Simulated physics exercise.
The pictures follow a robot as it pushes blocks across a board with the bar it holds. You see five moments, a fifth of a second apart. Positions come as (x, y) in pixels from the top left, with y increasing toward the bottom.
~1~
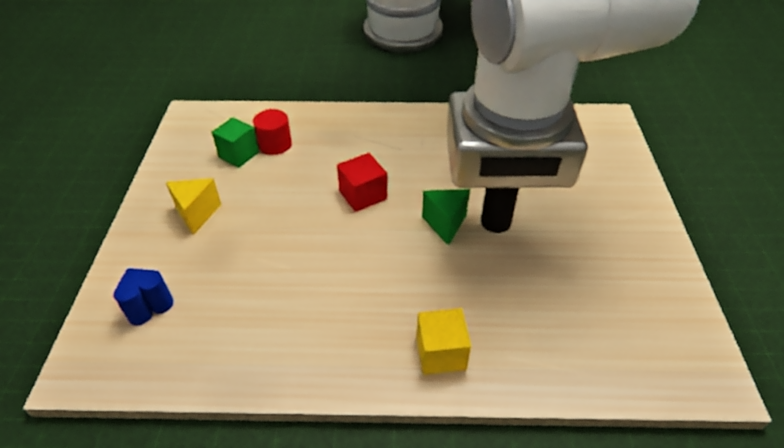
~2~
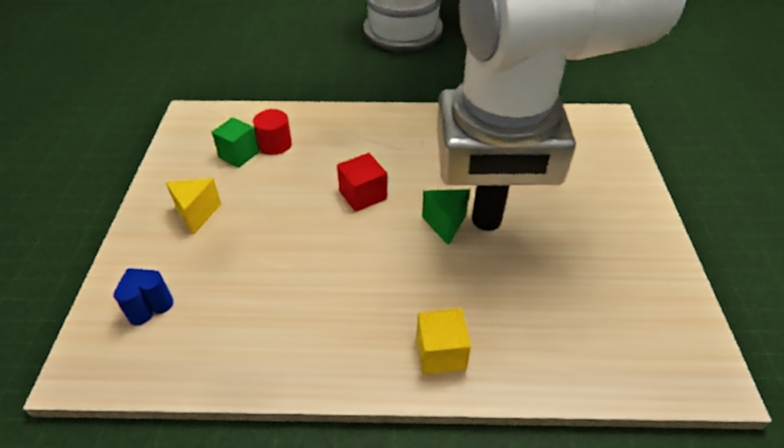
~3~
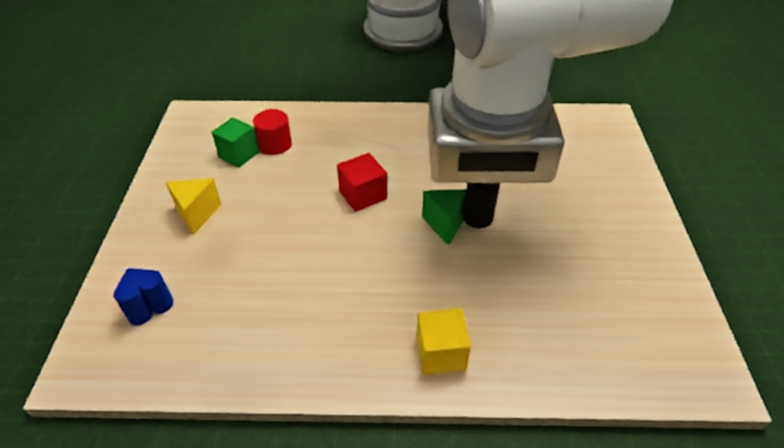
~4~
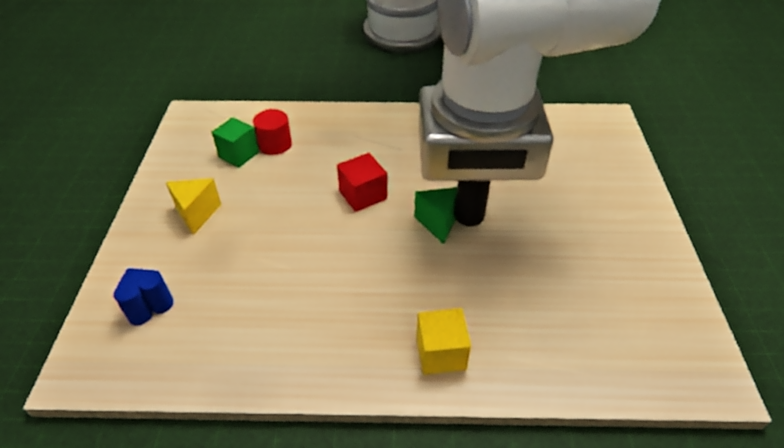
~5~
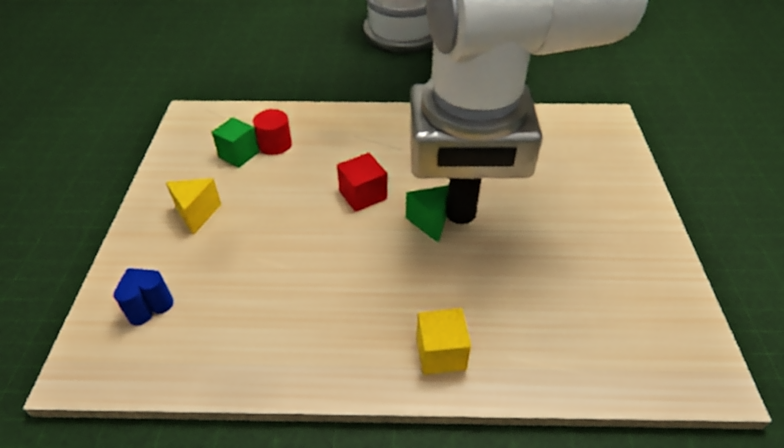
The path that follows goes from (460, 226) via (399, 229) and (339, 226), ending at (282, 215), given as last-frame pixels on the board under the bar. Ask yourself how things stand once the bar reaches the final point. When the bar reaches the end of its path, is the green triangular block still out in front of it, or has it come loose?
It keeps leading.
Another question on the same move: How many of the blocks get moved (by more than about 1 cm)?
By the end of the path, one block has moved more than about a centimetre.
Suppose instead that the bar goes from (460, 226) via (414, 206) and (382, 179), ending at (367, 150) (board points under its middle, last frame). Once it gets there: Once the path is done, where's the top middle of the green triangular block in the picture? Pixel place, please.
Its top centre is at about (378, 189).
On the path given first. One third of the way, bar (399, 217); green triangular block (369, 198).
Two thirds of the way, bar (337, 214); green triangular block (306, 196).
At the end, bar (280, 203); red square still; green triangular block (247, 190), turned 25° anticlockwise.
